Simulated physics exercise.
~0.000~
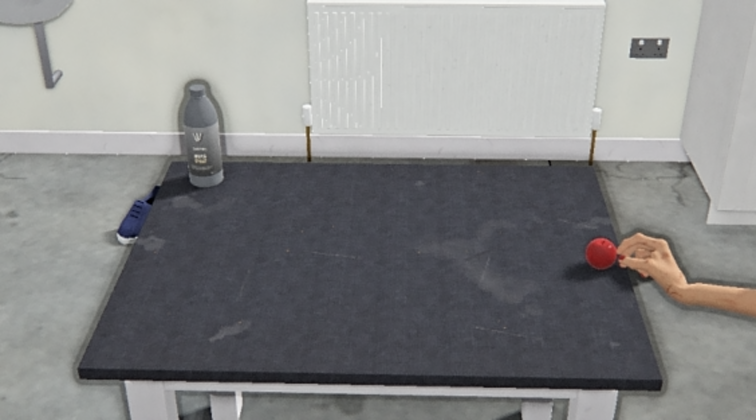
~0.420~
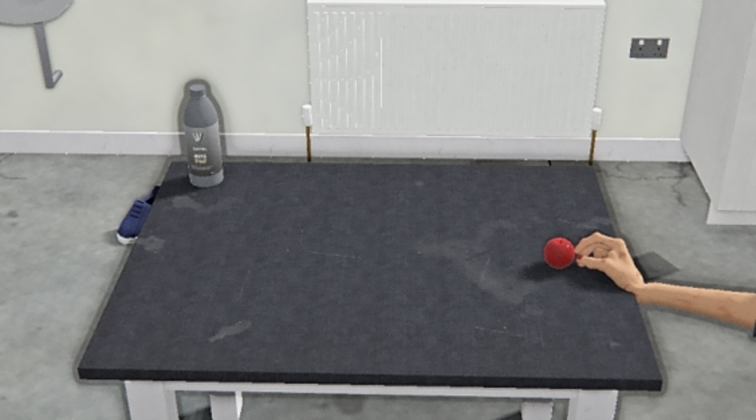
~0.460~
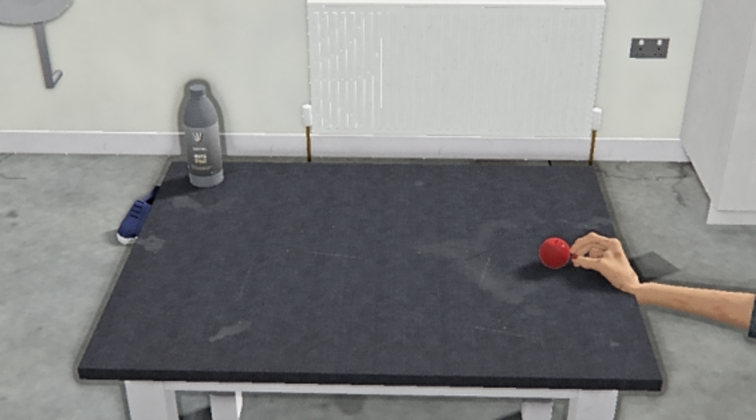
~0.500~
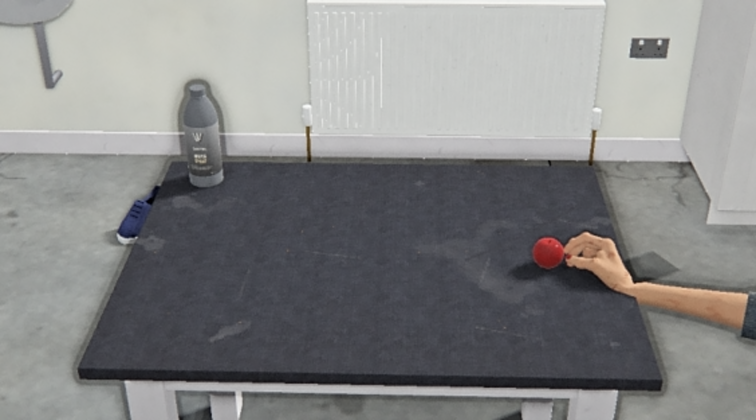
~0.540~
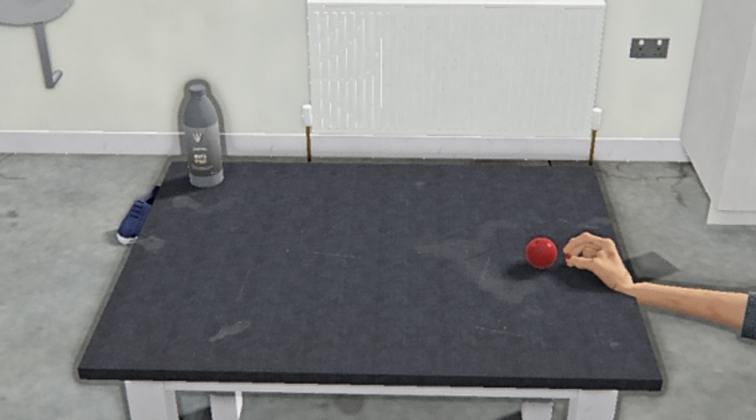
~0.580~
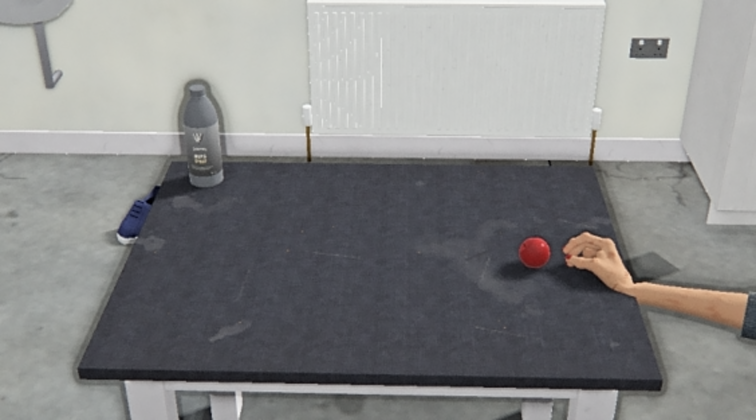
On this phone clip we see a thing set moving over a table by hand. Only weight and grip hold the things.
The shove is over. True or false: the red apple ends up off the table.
False.
After 0.78 s, red apple rolled about its own width near (506, 253).
After 0.98 s, red apple rolled well along near (486, 252).
At rest (2.0 s), moved from the start, red apple. Seen from the same camera at the end, red apple near (473, 252).
